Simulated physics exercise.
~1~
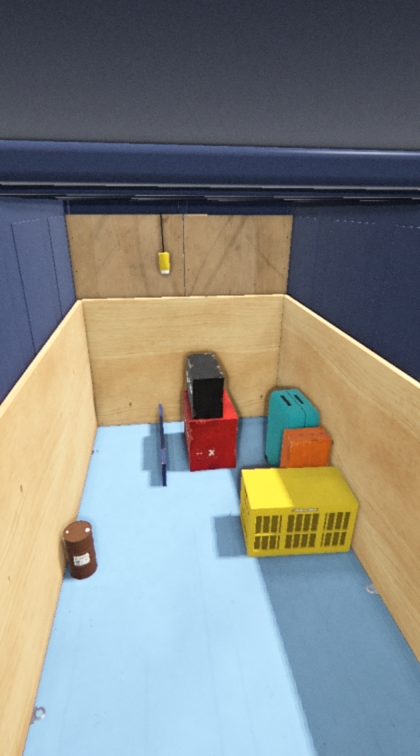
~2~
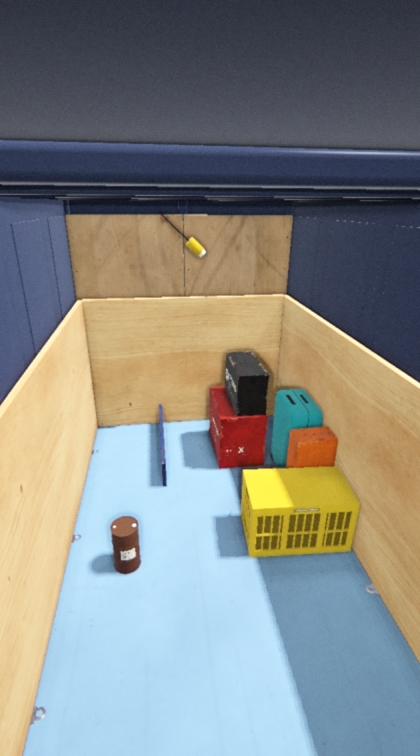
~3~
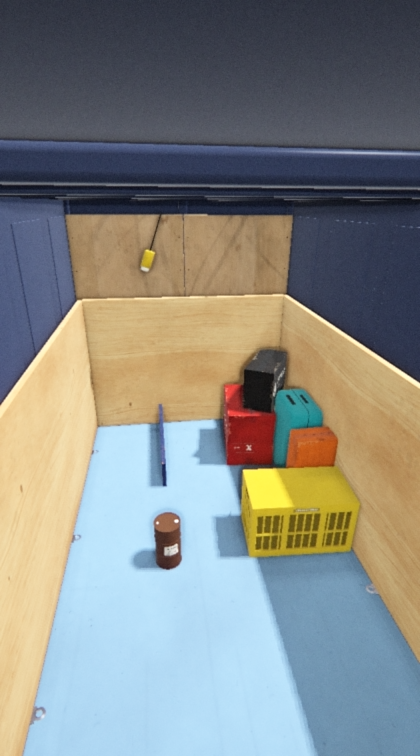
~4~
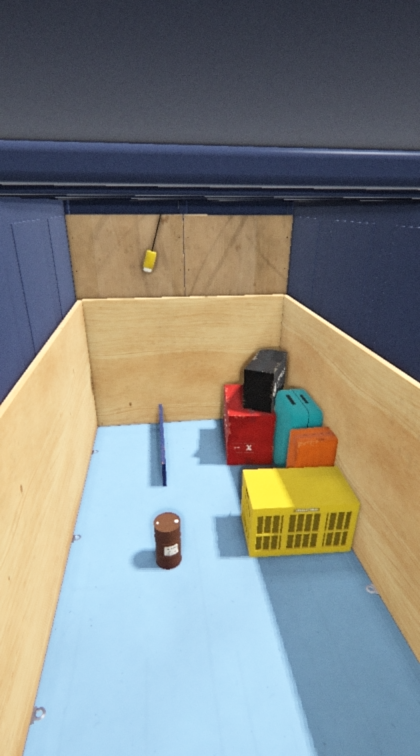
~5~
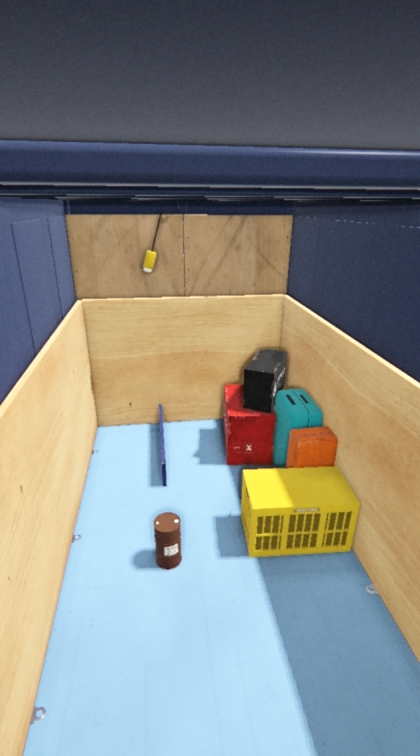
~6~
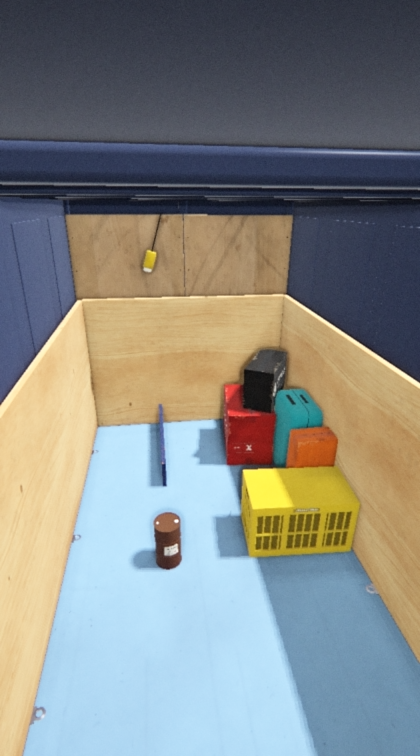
Red box carrying a black box and brown canister sliding right across a van's blue floor, then resting upright as others stay put.
